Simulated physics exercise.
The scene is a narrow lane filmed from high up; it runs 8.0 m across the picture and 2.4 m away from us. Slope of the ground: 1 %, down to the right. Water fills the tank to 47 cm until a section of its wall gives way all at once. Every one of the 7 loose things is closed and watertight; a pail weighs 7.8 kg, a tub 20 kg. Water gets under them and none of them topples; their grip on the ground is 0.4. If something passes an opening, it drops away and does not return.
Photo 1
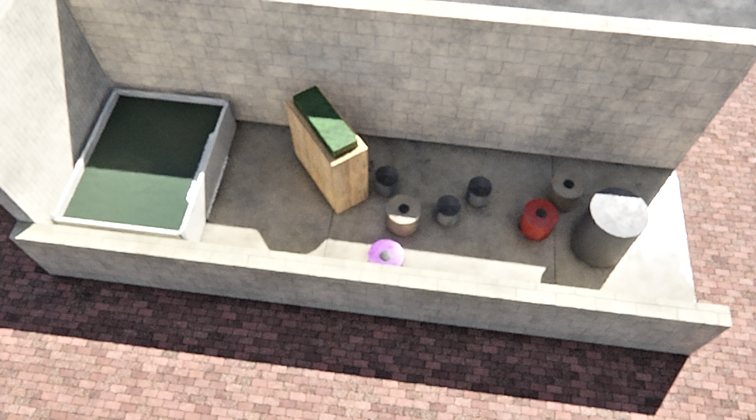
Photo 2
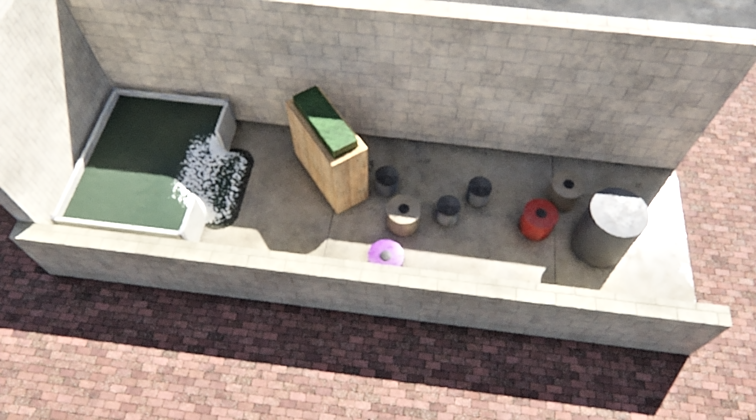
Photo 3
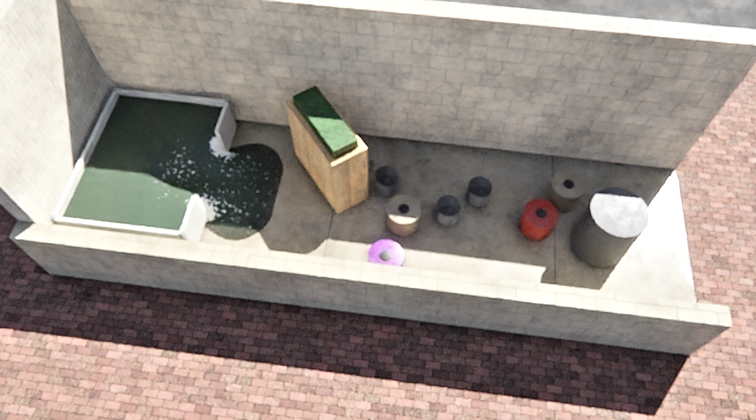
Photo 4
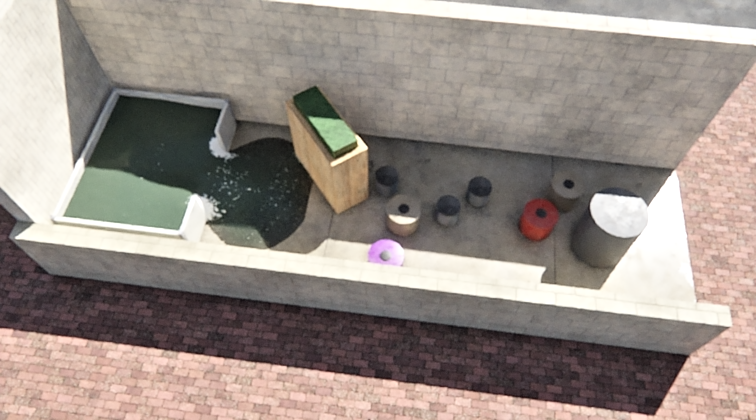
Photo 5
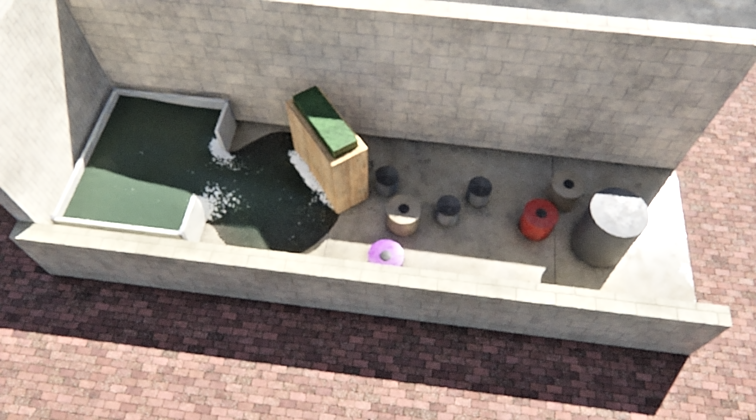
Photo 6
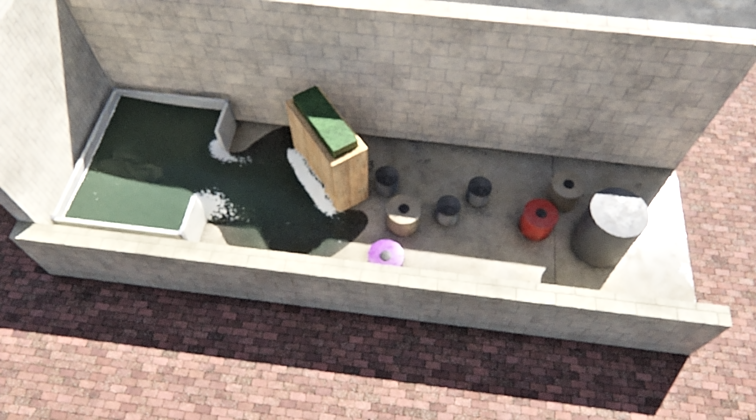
Dark water poured through a gap in the side of the green-bottomed tank on the left and spread rightward across the walled lane, reaching around the tall wooden block while the scattered tubs stayed put.
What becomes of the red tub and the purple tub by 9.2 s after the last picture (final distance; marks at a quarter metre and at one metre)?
The red tub moves a short way; the purple tub travels far.
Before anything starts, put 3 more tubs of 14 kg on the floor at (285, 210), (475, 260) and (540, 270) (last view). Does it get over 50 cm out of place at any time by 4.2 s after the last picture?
In order: Greater, greater and greater.
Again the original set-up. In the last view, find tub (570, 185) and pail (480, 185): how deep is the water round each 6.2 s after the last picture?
6 and 6 cm.
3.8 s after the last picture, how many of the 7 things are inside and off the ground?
0.
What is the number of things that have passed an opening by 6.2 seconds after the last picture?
1 in total.
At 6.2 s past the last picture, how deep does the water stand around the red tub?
Depth approx. 8 cm.
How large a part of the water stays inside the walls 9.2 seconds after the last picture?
Some 64 per cent remains.
Then, 1.2 s after the last picture the red tub is near (541, 213), 0.0 m from its start, aground; the purple tub is near (486, 256), 1.3 m from its start, aground; 0 of 7 are out; 0 afloat.
Then, 3.8 s after the last picture the red tub is near (547, 178), 0.6 m from its start, aground; the purple tub has gone out; 1 of 7 are out; 0 afloat.
Then, 6.2 s after the last picture the red tub is near (546, 178), 0.6 m from its start, aground; the purple tub has gone out; 1 of 7 are out; 0 afloat.
Then, 9.2 s after the last picture the red tub is near (546, 178), 0.6 m from its start, aground; the purple tub has gone out; 1 of 7 are out; 0 afloat.
